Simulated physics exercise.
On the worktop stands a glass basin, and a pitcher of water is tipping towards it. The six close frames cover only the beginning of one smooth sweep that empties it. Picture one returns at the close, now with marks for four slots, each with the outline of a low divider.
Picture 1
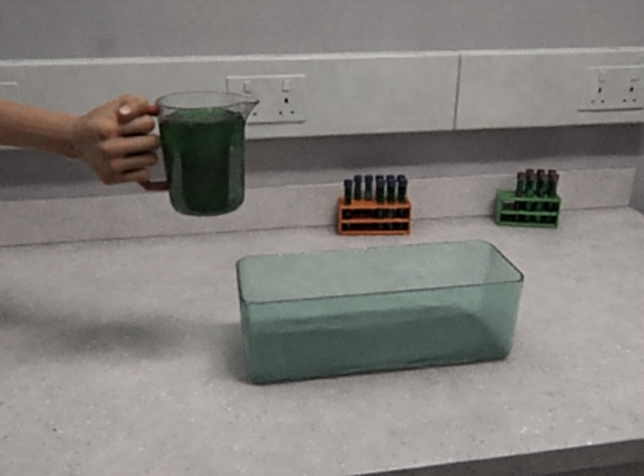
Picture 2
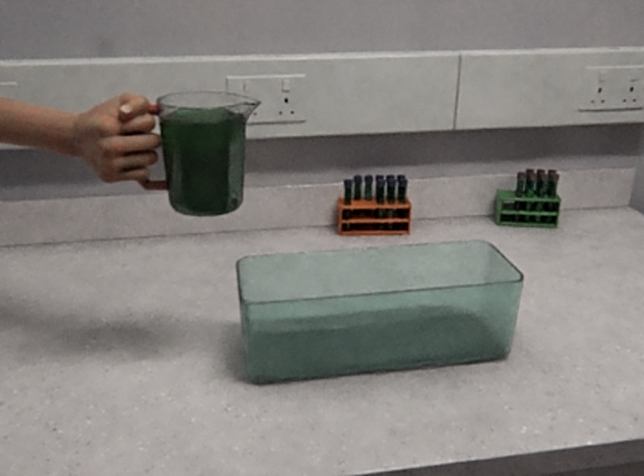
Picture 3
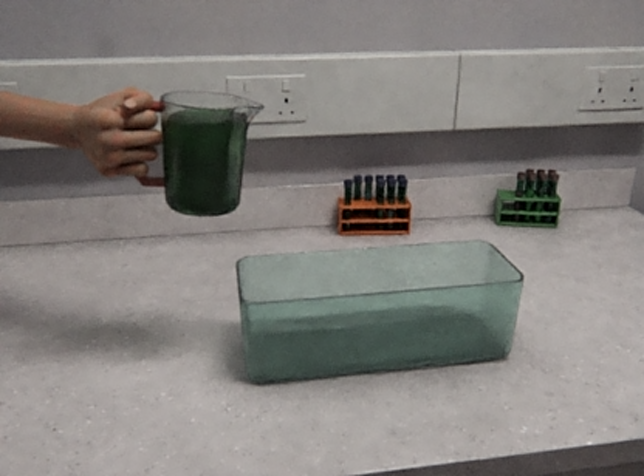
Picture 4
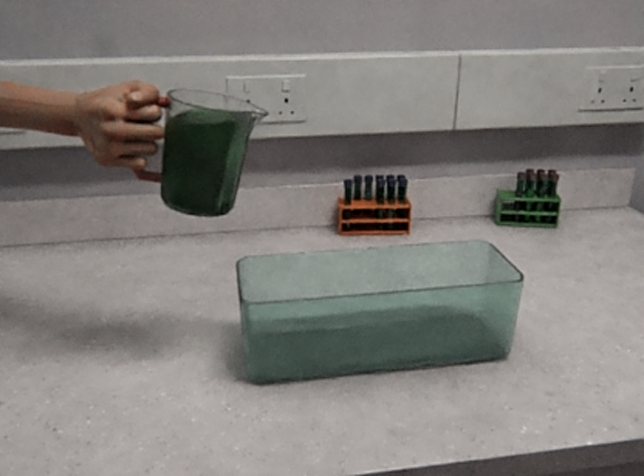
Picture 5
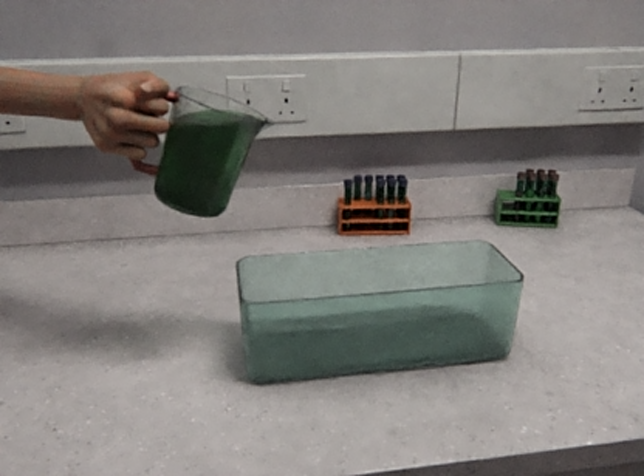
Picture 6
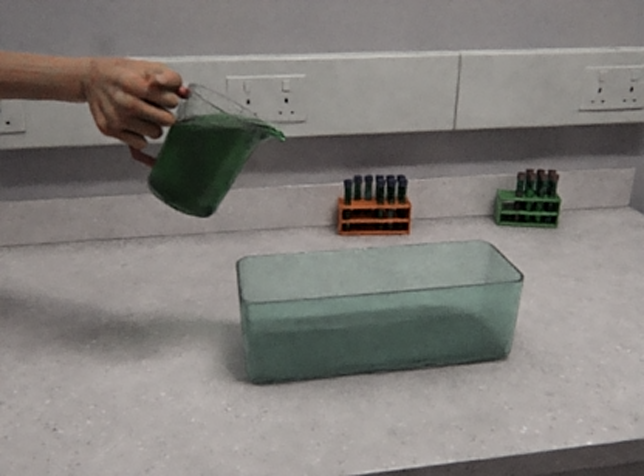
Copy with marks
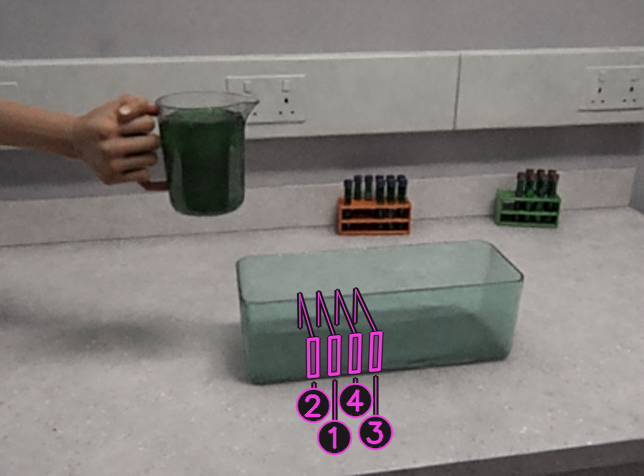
The footage shows a hand holding a pitcher of green liquid above a worktop with a glass basin, at first upright, then tilting it gradually to the right until liquid reaches over the lip.
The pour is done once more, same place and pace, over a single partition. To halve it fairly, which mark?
Use slot 1.
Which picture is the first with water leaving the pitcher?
Picture 6.
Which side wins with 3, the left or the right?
The left one.
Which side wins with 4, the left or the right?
The left side.
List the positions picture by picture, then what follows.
The first frame shows upright, lip at (258, 100); basin from (247, 380) to (509, 353); nothing has left yet.
The second frame shows upright, lip at (260, 102); nothing has left yet.
The third frame shows tipped about 5°, lip at (263, 106); nothing has left yet.
The fourth frame shows tipped about 12°, lip at (268, 113); nothing has left yet.
The fifth frame shows tipped about 20°, lip at (273, 123); nothing has left yet.
The sixth frame shows tipped about 31°, lip at (277, 135); water is over the lip, down to (282, 139).
In magenta, 1 at (334, 381); 2 at (313, 383); 3 at (375, 376); 4 at (355, 379).
If 1 is chosen, about 48 % ends left of the wall and 50 % right of it.
If 2 is chosen, about 19 % ends left of the wall and 80 % right of it.
If 3 is chosen, about 95 % ends left of the wall and 3 % right of it; 3 % is lost outside.
If 4 is chosen, about 84 % ends left of the wall and 9 % right of it; 7 % is lost outside.
